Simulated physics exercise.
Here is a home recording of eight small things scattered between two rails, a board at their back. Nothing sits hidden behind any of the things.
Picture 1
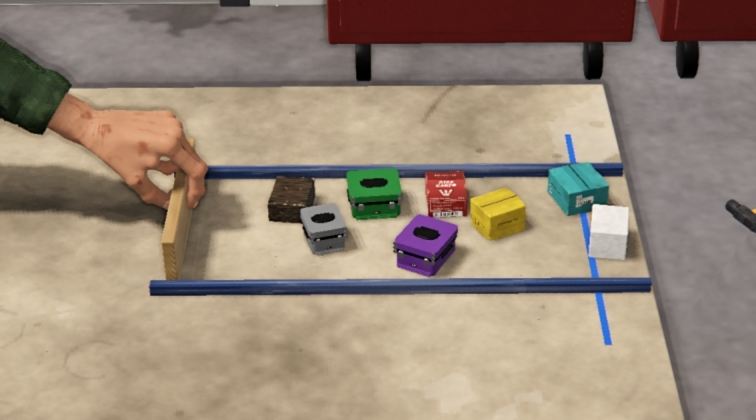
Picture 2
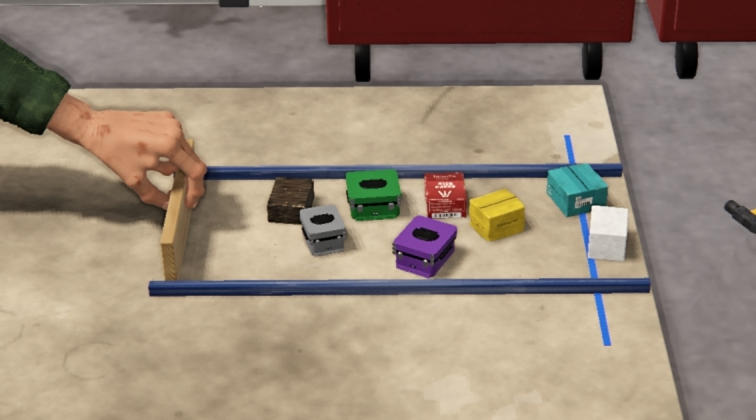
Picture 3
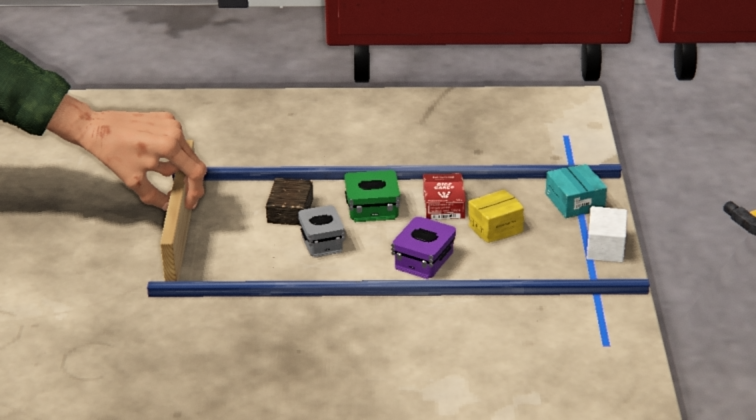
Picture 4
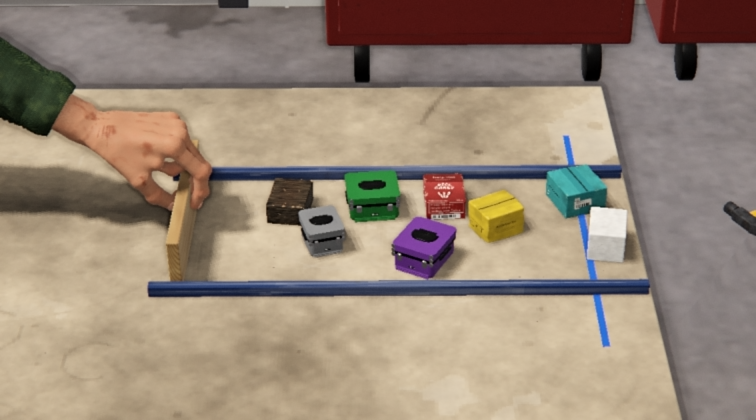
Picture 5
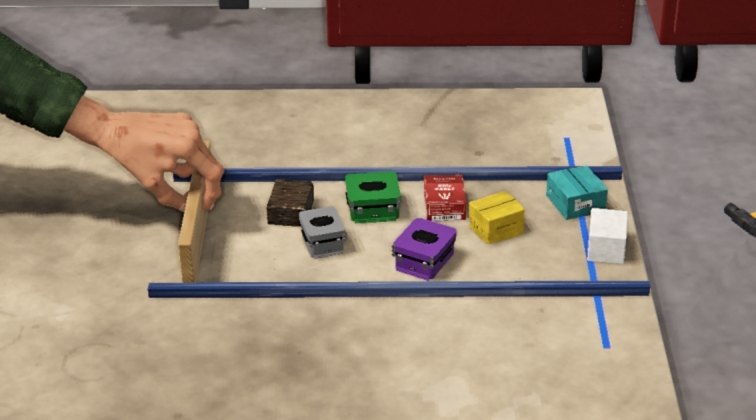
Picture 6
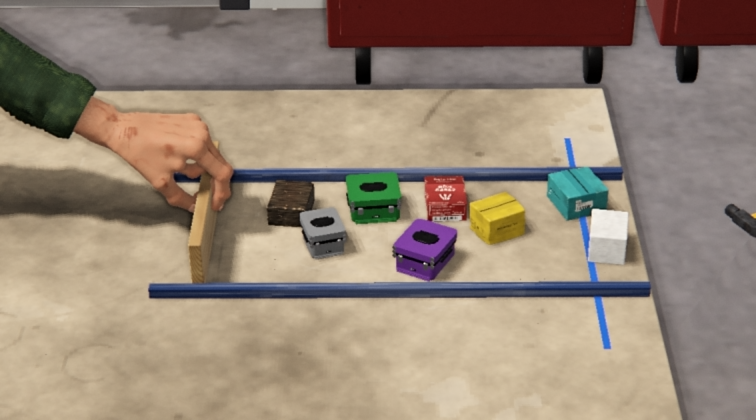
The video shows a hand holding a wooden board upright between two blue rails, with eight small colourful objects lying to its right. The hand, at first nearly still, slides the board slightly rightward while the objects stay in place.
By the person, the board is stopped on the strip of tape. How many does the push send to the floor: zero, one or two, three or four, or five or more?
Once the board stops, five or more are missing from the table.
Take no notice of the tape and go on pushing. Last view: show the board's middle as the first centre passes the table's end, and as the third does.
About (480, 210), then about (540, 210).
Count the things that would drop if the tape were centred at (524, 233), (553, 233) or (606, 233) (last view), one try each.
In that order 1, 3 and 5.
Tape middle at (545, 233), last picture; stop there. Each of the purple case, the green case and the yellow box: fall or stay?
The purple case stays put, the green case stays put, the yellow box stays put.
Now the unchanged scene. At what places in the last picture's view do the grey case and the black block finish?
Reading them off: First (606, 232); then (600, 201).
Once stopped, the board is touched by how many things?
Contact count: 3.
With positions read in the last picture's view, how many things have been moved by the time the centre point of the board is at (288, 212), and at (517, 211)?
Tally at point one: 1; at point two: 8.
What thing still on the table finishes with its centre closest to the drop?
That would be the purple case.
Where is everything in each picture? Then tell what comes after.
In the first frame, white block (609, 232); turquoise box (578, 188); yellow box (498, 215); board (181, 209); tape (586, 229).
In the second frame, turquoise box (577, 190); black block (291, 201).
In the third frame, yellow box (496, 216); grey case (322, 232).
In the fourth frame, white block (607, 235); purple case (425, 248).
In the fifth frame, turquoise box (577, 192); board (197, 212).
In the sixth frame, white block (608, 237); turquoise box (577, 193); yellow box (497, 218); board (206, 212); tape (585, 233).
Early on, none off yet; white block at rest near (608, 237); turquoise box at rest near (577, 193); yellow box at rest near (497, 218).
A while later, none off yet; white block at rest near (608, 237); turquoise box at rest near (577, 193); yellow box at rest near (507, 223).
Further along, one off so far; white block moving near (619, 238); turquoise box on its side near (670, 269); yellow box travelled well along near (577, 224).
Finally, the number that fall off is five or more; lost, green case, red box, yellow box, turquoise box and white block.
